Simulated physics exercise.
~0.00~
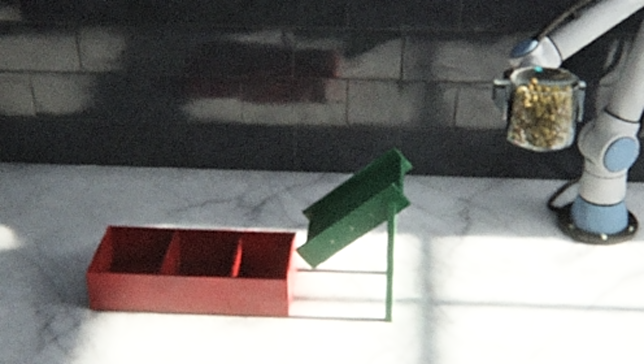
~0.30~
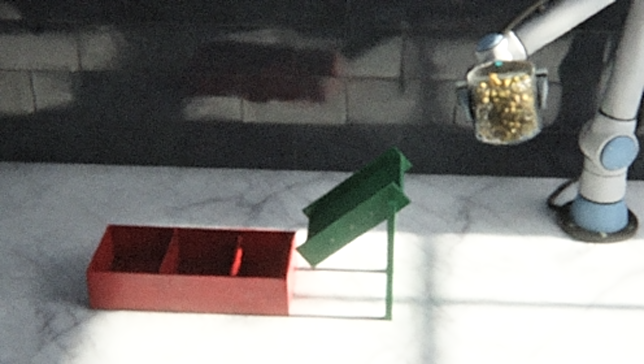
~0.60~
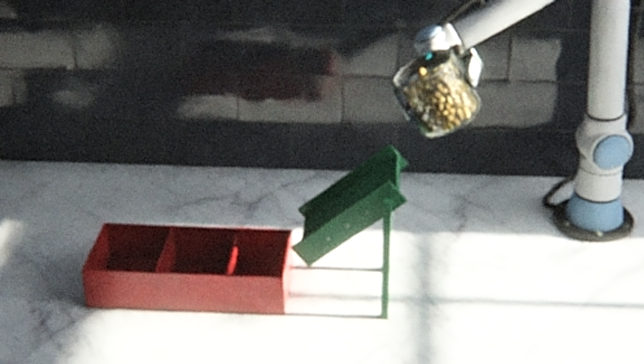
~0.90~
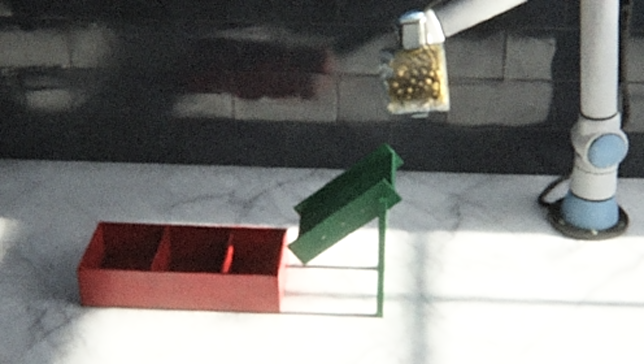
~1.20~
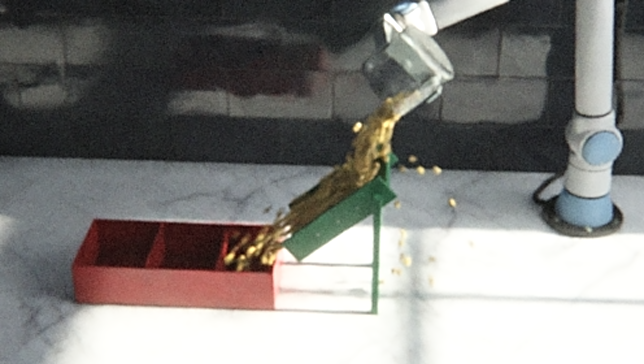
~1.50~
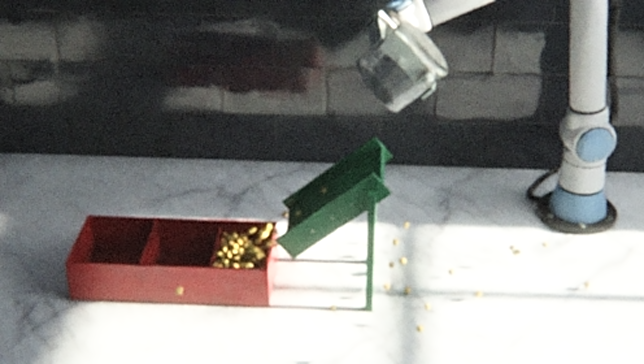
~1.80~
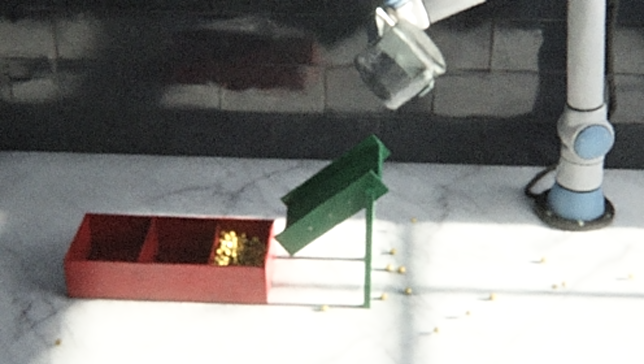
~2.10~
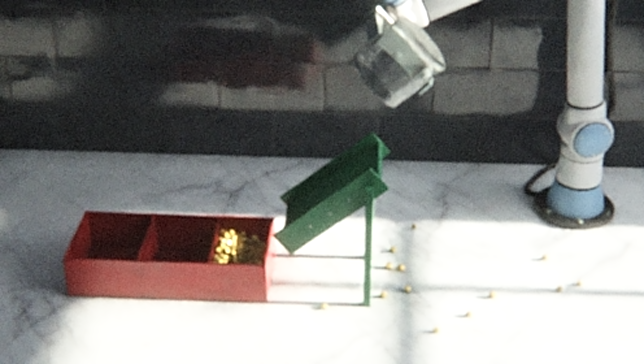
A robot arm moved a clear cup of golden beads left and tipped it over a green chute, sending them sliding into the nearest section of a red divided box, while a few scattered on the marble table and the emptied cup stayed upended.
